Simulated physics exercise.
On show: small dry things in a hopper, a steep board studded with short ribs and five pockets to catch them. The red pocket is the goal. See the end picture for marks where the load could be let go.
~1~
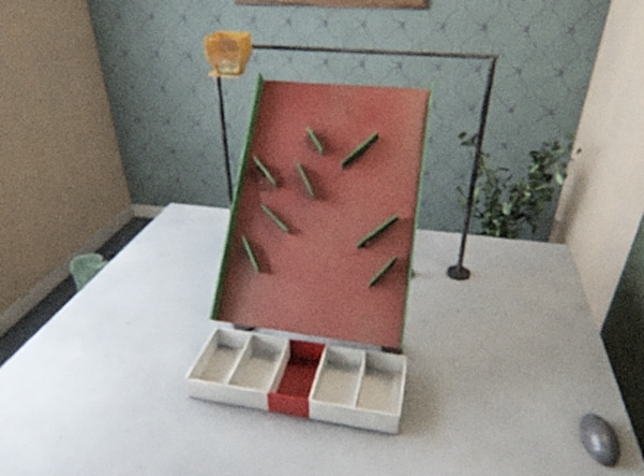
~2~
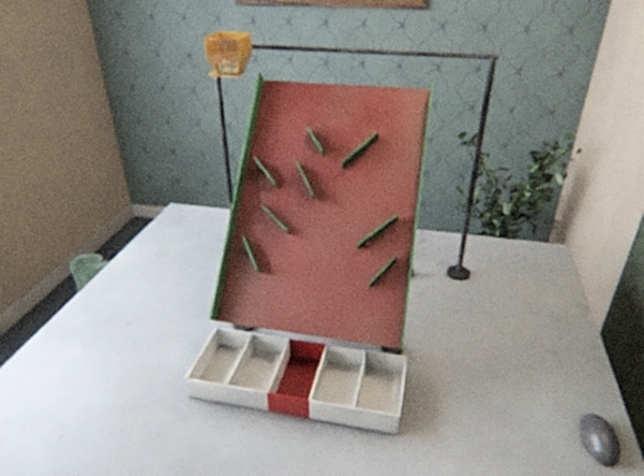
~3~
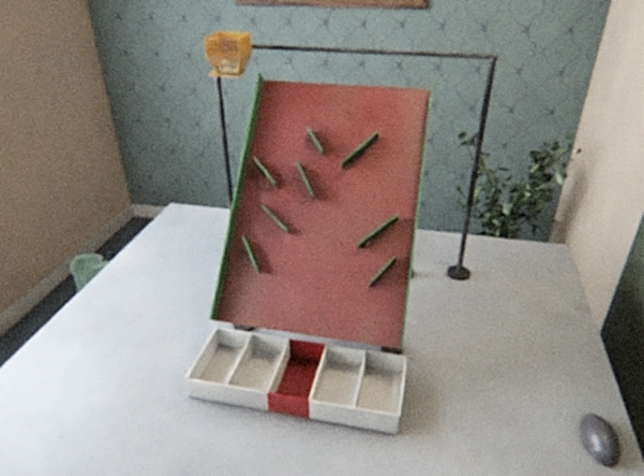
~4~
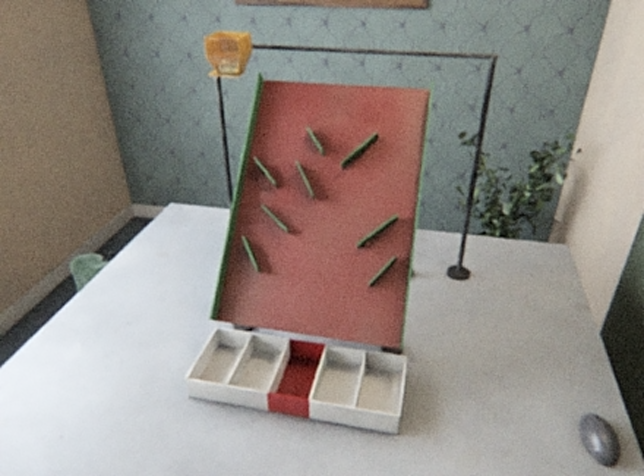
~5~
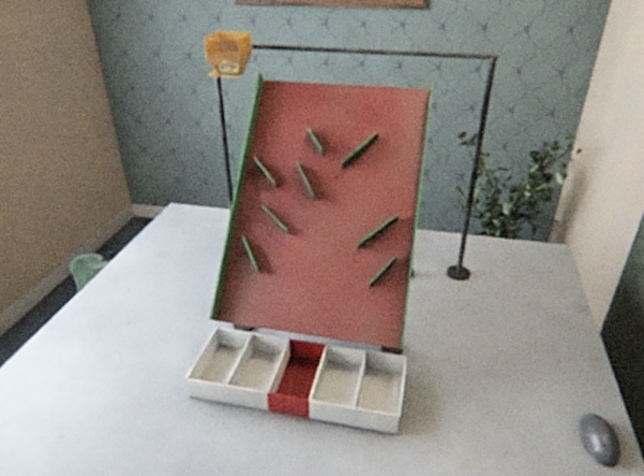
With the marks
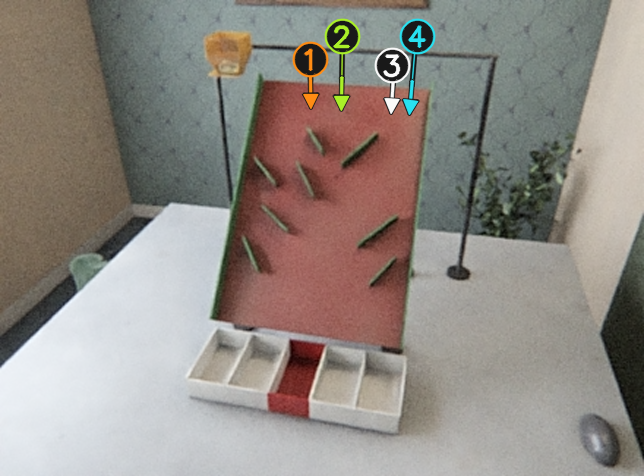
An orange hopper hanging motionless at the upper left of a red ribbed board, with five pockets below, nothing visibly moving.
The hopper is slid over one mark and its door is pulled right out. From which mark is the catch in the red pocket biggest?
The answer is mark 2.
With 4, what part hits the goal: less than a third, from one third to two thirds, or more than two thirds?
Less than a third.
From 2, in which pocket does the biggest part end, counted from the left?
The third.
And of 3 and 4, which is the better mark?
Here it is mark 3.
On the marked copy, mark 1 meets the board at (310, 103); mark 2 meets the board at (341, 105); mark 3 meets the board at (391, 108); mark 4 meets the board at (409, 109).
With 1, about a third in the red pocket, about half in other pockets, a small part outside the box.
With 2, about two thirds in the red pocket, about a quarter in other pockets, a small part outside the box.
With 3, about a third in the red pocket, about half in other pockets, a small part outside the box.
With 4, about a quarter in the red pocket, about two thirds in other pockets, a small part outside the box.
